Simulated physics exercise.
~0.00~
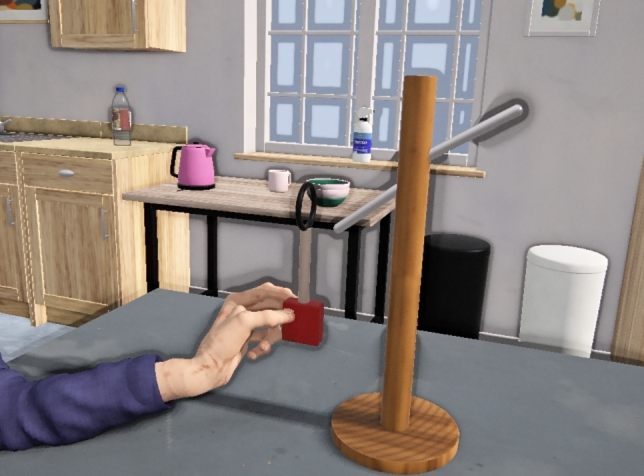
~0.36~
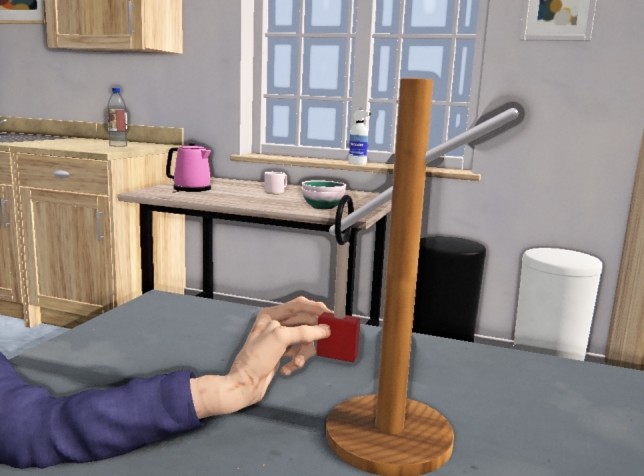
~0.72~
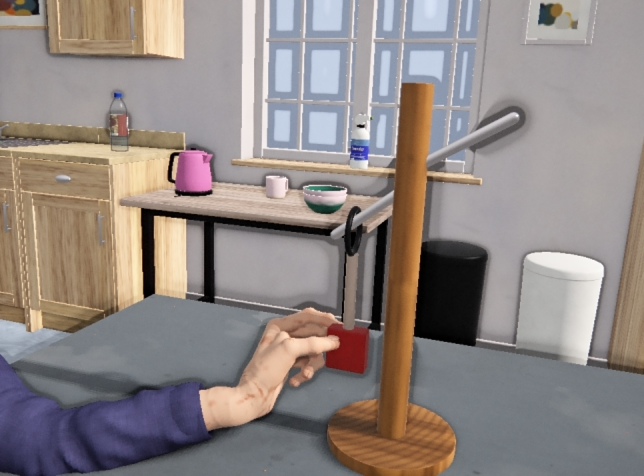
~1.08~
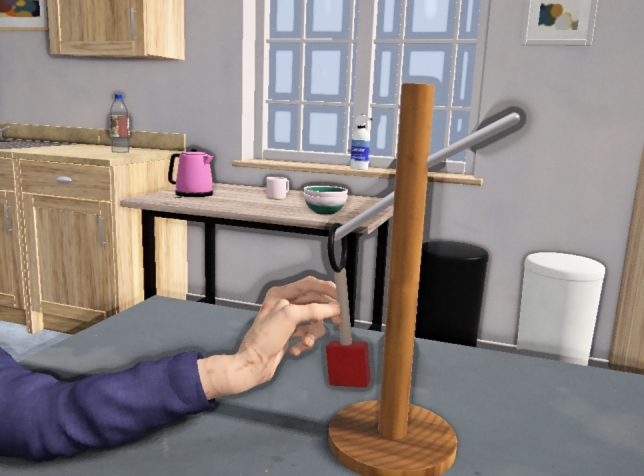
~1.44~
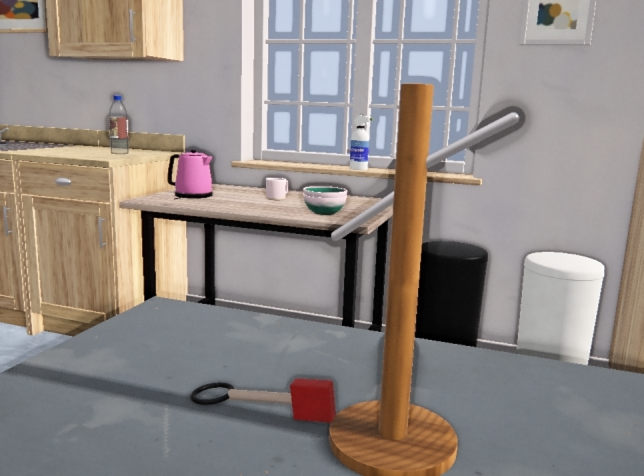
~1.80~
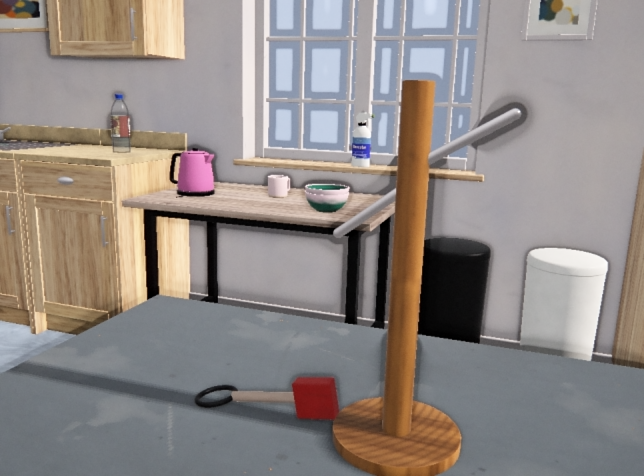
A red brush with a black ring on its handle slipped off the slanted peg of a wooden stand after a hand hung it there and let go, and it ended up lying on its side on the gray table.
